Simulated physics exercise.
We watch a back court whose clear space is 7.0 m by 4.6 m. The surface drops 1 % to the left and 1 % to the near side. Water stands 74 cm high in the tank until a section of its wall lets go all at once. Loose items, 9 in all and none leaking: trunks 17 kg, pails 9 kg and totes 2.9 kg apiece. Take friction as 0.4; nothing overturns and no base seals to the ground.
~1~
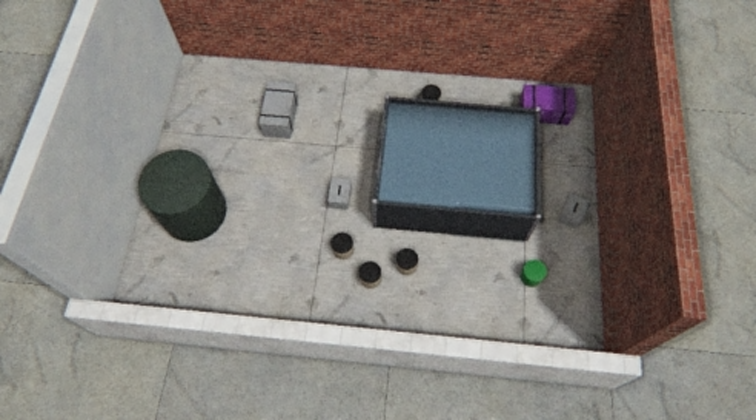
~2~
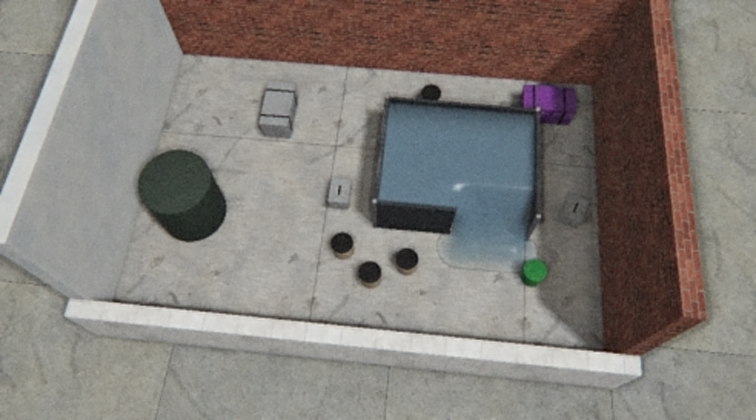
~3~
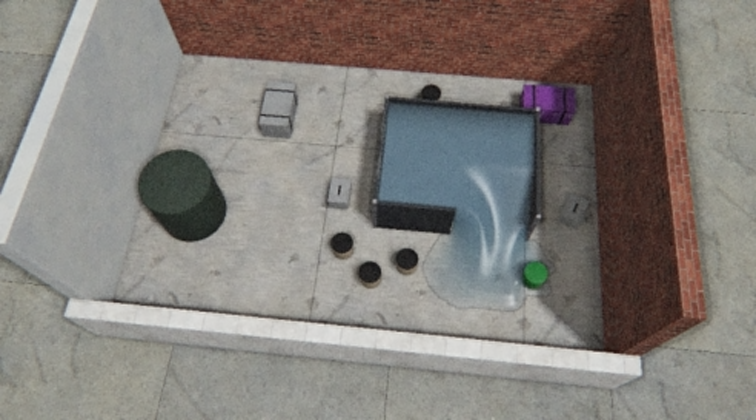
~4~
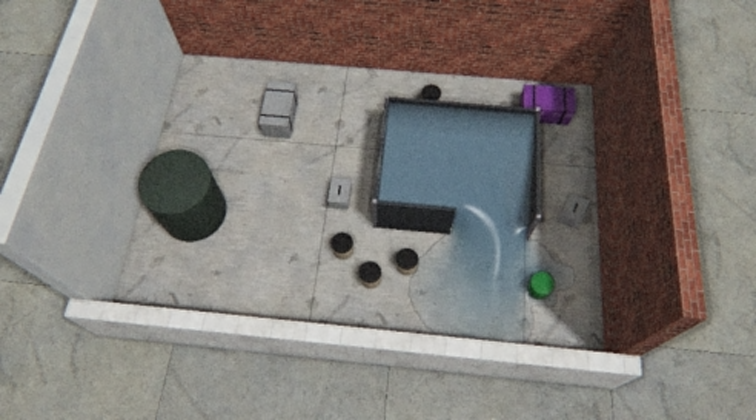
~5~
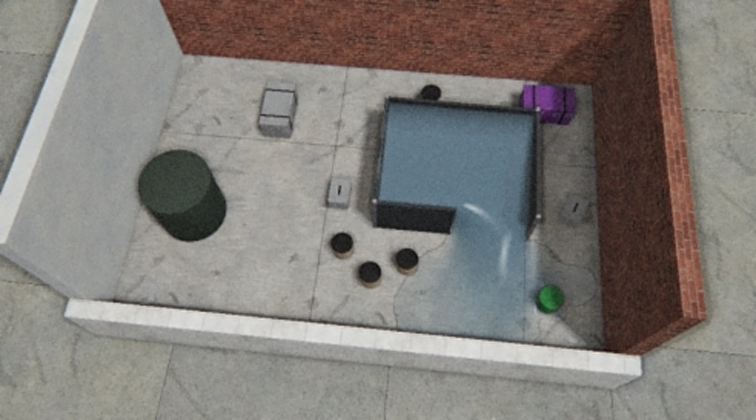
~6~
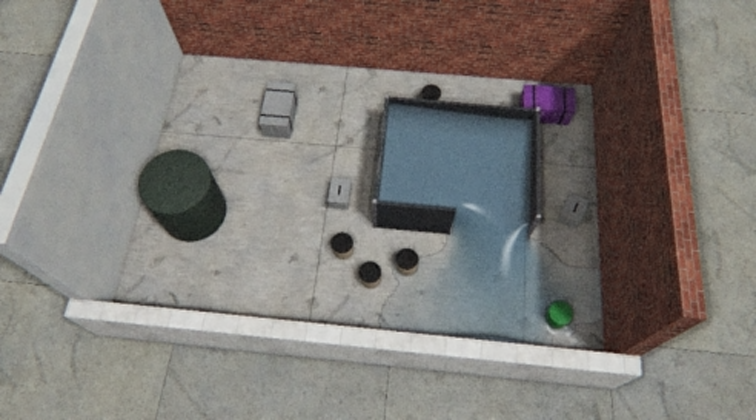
Water pouring from the open front of a dark-walled tank in a walled court, spreading nearby and pushing a green pail toward the near right corner.
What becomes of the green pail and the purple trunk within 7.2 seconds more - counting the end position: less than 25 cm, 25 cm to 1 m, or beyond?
Green pail gets carried off, purple trunk ends far away.
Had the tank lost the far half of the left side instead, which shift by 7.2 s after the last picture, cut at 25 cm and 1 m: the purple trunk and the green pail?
In that case the purple trunk barely shifts, the green pail holds its place.
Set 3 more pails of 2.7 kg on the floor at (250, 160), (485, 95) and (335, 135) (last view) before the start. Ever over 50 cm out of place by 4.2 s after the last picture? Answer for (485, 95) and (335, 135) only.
In that order: Over, short of it.
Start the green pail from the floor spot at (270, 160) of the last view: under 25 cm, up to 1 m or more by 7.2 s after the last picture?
It stays put.
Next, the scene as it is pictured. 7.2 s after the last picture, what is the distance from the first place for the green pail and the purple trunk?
About 400 and 400 cm.
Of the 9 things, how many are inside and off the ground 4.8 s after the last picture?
3 of them.
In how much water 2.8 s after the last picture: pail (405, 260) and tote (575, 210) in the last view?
About 4 and 2 cm.
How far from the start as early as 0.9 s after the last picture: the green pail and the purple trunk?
Roughly 100 and 0 cm by then.
Then, 0.9 s after the last picture the green pail is near (594, 318), 1.0 m from its start, afloat; the purple trunk is near (550, 98), 0.0 m from its start, aground; 1 afloat.
Then, 2.8 s after the last picture the green pail is near (553, 106), 2.8 m from its start, aground; the purple trunk is near (539, 75), 0.4 m from its start, aground; 0 afloat.
Then, 4.8 s after the last picture the green pail is near (501, 75), 3.3 m from its start, afloat; the purple trunk is near (420, 83), 2.1 m from its start, afloat; 3 afloat.
Then, 7.2 s after the last picture the green pail is near (359, 80), 4.1 m from its start, aground; the purple trunk is near (299, 67), 4.0 m from its start, afloat; 4 afloat.
